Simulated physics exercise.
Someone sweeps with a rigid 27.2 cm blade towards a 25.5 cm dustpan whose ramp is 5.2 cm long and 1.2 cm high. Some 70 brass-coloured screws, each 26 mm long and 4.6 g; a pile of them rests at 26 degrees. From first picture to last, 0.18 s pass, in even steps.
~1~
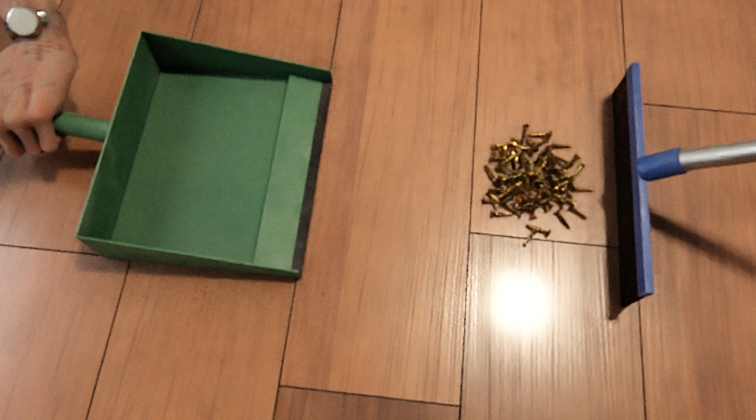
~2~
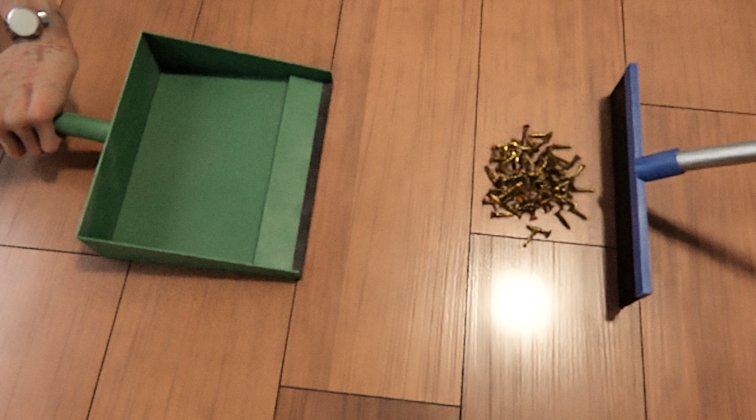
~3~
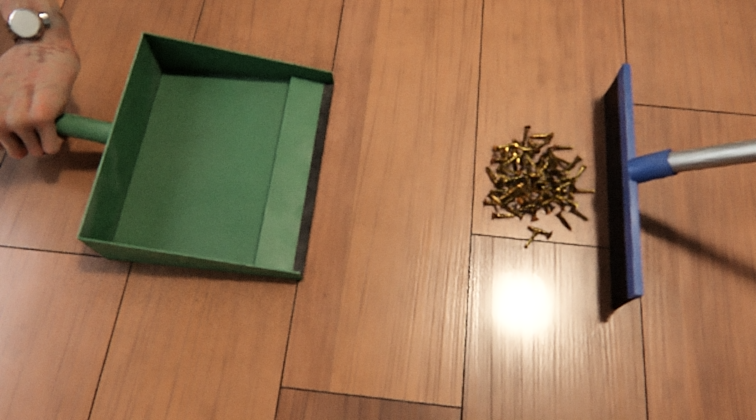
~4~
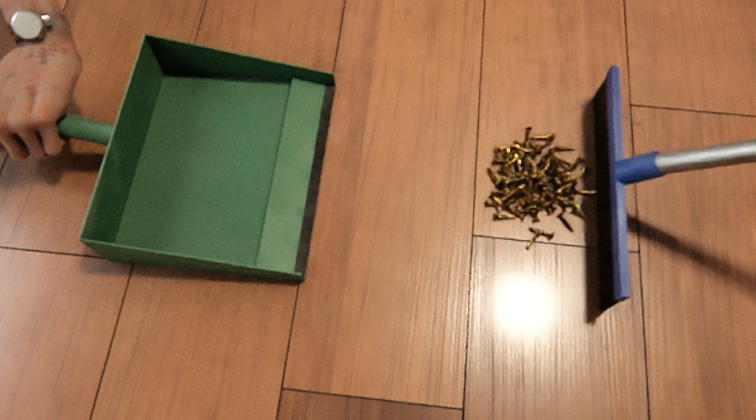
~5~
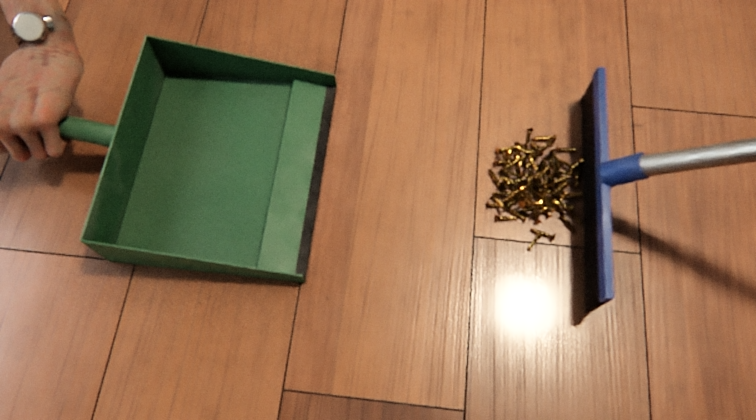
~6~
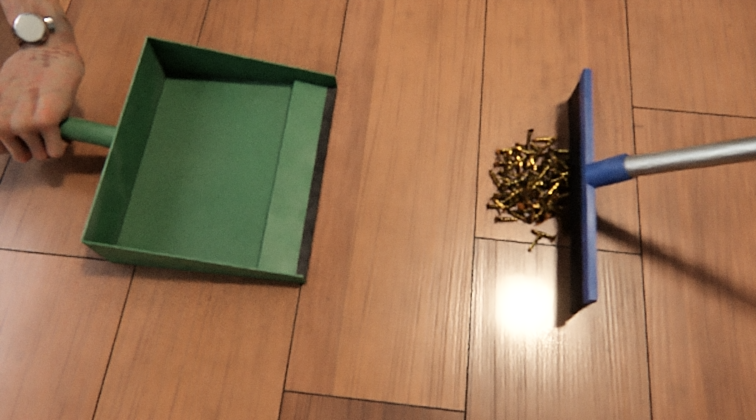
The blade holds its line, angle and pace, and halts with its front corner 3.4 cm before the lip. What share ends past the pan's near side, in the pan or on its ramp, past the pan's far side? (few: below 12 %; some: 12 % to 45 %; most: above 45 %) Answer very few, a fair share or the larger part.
Past the pan's near side: Very few; in the pan or on its ramp: A fair share; past the pan's far side: Very few.
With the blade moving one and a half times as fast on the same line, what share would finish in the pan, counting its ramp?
In that case some 35 per cent.
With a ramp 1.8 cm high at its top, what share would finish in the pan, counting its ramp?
In that case some 15 per cent.
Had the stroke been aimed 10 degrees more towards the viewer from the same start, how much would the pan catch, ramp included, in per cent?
Then about 15 per cent.
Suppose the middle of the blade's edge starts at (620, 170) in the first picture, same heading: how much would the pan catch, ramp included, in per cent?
Some 20 per cent.
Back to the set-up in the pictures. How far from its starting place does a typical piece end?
About 24 cm.
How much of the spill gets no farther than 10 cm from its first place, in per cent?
Roughly 0 per cent.
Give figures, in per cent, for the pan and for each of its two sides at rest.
Near side 0; pan 15; far side 0.
Then, 0.28 s after the last picture, middle of the blade 17 cm from the lip; 0 % over the lip, far side 0 %, near side 0 %.
Then, 0.46 s after the last picture, middle of the blade 8 cm from the lip; 0 % over the lip, far side 0 %, near side 0 %.
Then, 0.76 s after the last picture, middle of the blade 3 cm from the lip; 20 % over the lip, far side 0 %, near side 0 %.
In the end, near side 0 %, pan 15 %, far side 0 %, in front of the lip or behind the blade 80 %.
